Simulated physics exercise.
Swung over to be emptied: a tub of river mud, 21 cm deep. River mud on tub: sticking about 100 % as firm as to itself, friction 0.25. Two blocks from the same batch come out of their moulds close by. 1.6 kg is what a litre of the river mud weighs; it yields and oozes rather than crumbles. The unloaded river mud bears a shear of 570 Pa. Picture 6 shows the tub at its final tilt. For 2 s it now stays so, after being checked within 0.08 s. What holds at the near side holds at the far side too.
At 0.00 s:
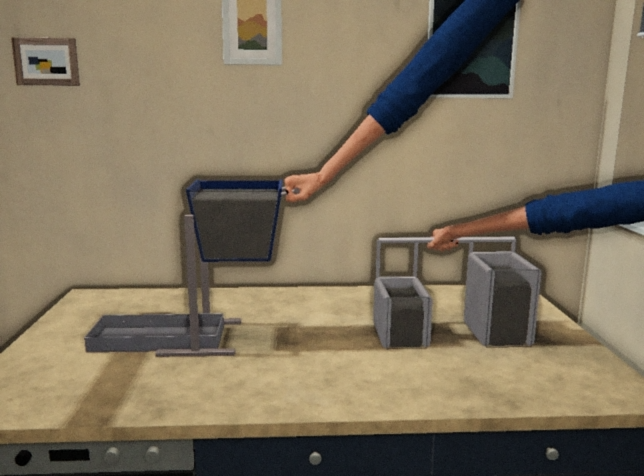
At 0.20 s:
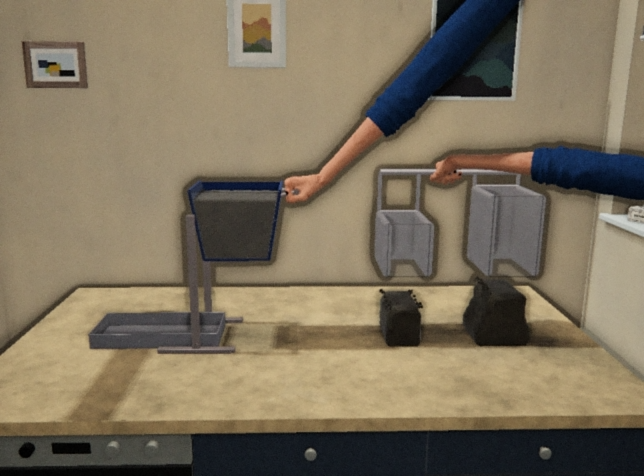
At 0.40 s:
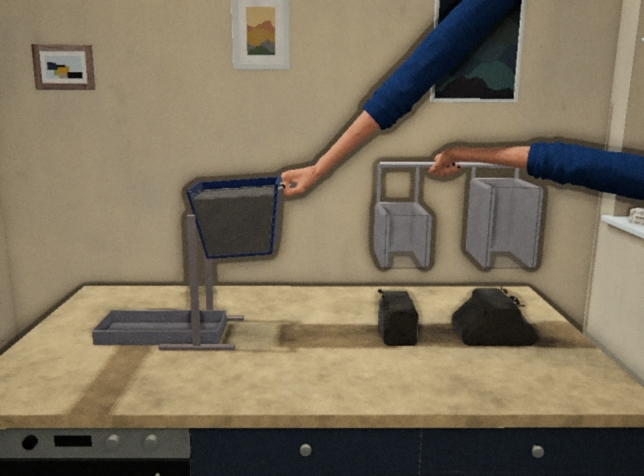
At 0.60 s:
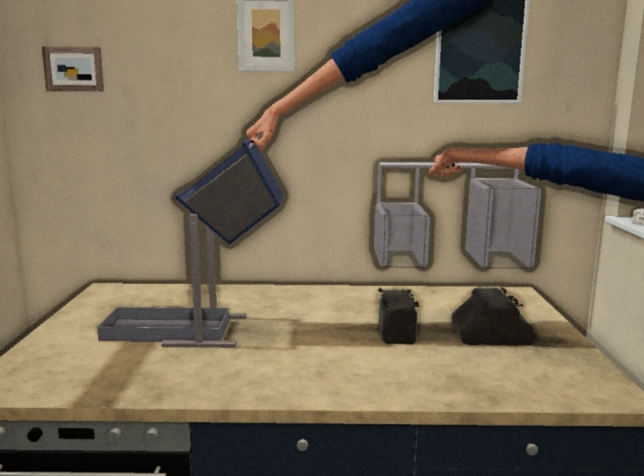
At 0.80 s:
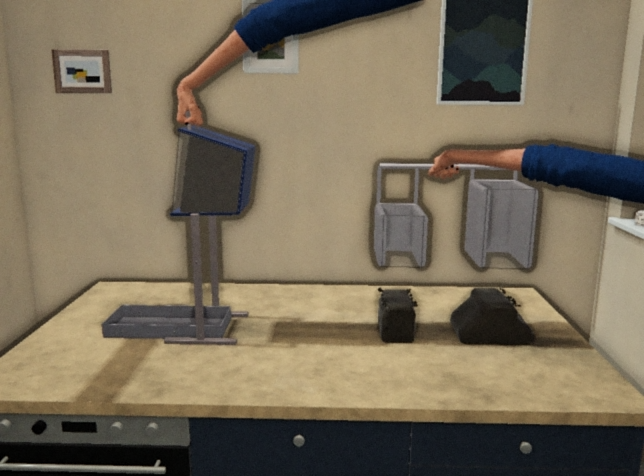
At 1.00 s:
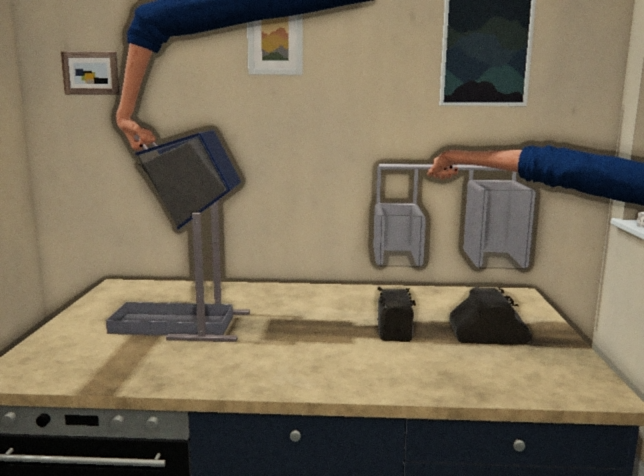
A hand swung a blue-rimmed tub of dark mud over to the left on its stand, after another hand lifted two grey moulds off a pair of dark blocks, which sagged a little, the right one more.
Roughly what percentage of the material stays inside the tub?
0 %.
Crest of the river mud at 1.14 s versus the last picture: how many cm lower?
I reckon it's close to 13 cm.
After 1.14 s, the tub is at 117 degrees and holds 35 %.
After 1.31 s, the tub is at 117 degrees and holds 0 %.
After 1.48 s, the tub is at 117 degrees and holds 0 %.
After 1.65 s, the tub is at 117 degrees and holds 0 %.
After 3.00 s, at the end, the tub is at 117 degrees and holds 0 %.
